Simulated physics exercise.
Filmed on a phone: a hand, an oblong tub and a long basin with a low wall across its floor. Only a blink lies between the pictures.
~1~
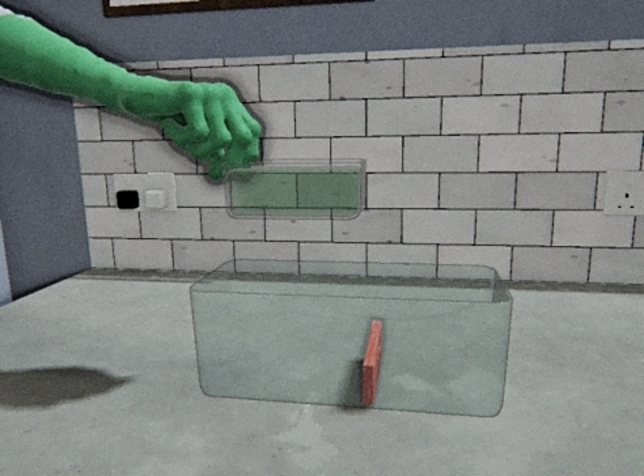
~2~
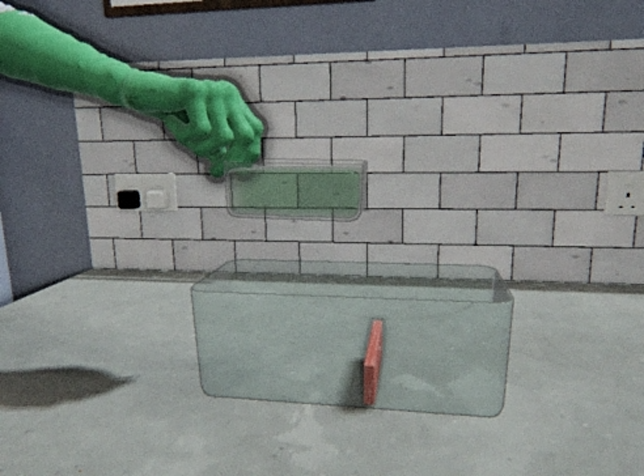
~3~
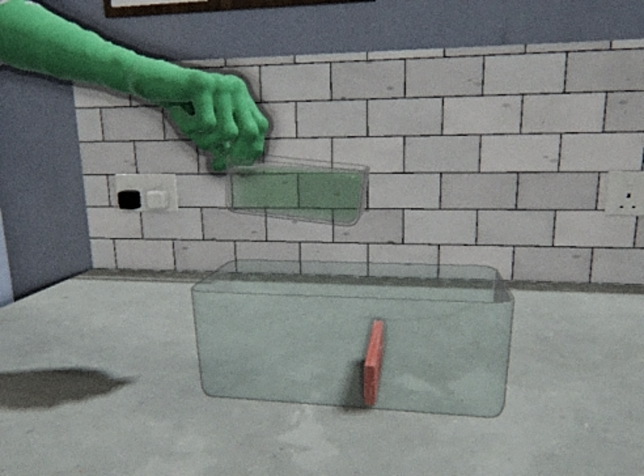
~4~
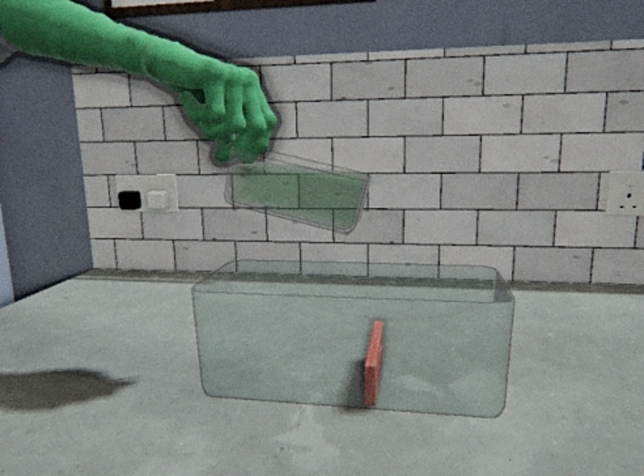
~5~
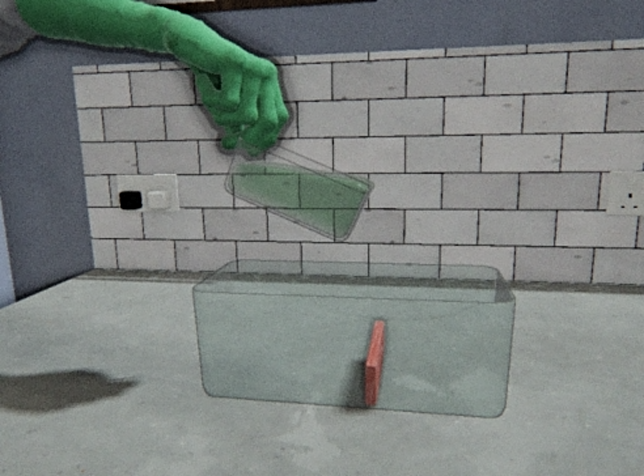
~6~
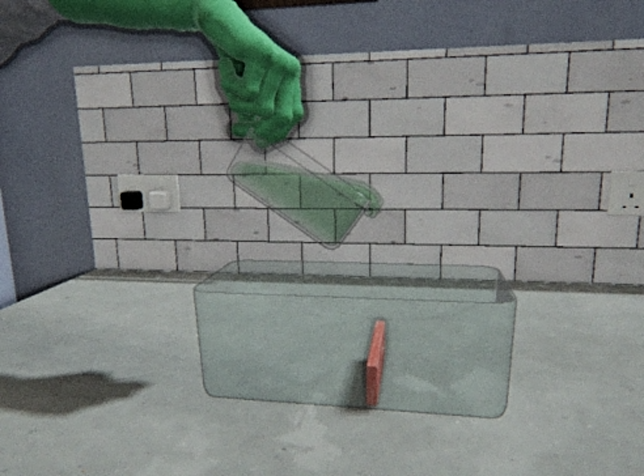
At first, a green hand holds a small clear tub of green liquid nearly level above a long, empty see-through basin with a low red wall inside. The hand then tilts the tub steadily down to the right, and the liquid gathers toward the right end, starting to slip over the edge.
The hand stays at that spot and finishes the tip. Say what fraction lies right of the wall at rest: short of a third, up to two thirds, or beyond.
The share right of the wall is above two thirds.
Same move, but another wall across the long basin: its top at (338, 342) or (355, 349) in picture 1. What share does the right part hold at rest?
Roughly 85 per cent, and 80 per cent.
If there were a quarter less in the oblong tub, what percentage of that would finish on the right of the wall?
Roughly 75 in a hundred.
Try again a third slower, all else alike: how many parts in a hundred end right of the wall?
Near 80 %.
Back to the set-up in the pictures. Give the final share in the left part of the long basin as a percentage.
About 20 per cent.
A moment on, the oblong tub is tipped right over and 8 per cent is still to pour, 6 is left of the wall and 67 right of it.
Next, the oblong tub is tipped right over and 1 per cent is still to pour, 18 is left of the wall and 78 right of it.
Then the oblong tub is tipped right over and 0 per cent is still to pour, 22 is left of the wall and 77 right of it.
Later the oblong tub is tipped right over and 0 per cent is still to pour, 22 is left of the wall and 76 right of it.
In the end 22 per cent lies left of the wall, 76 right of it and 1 outside.
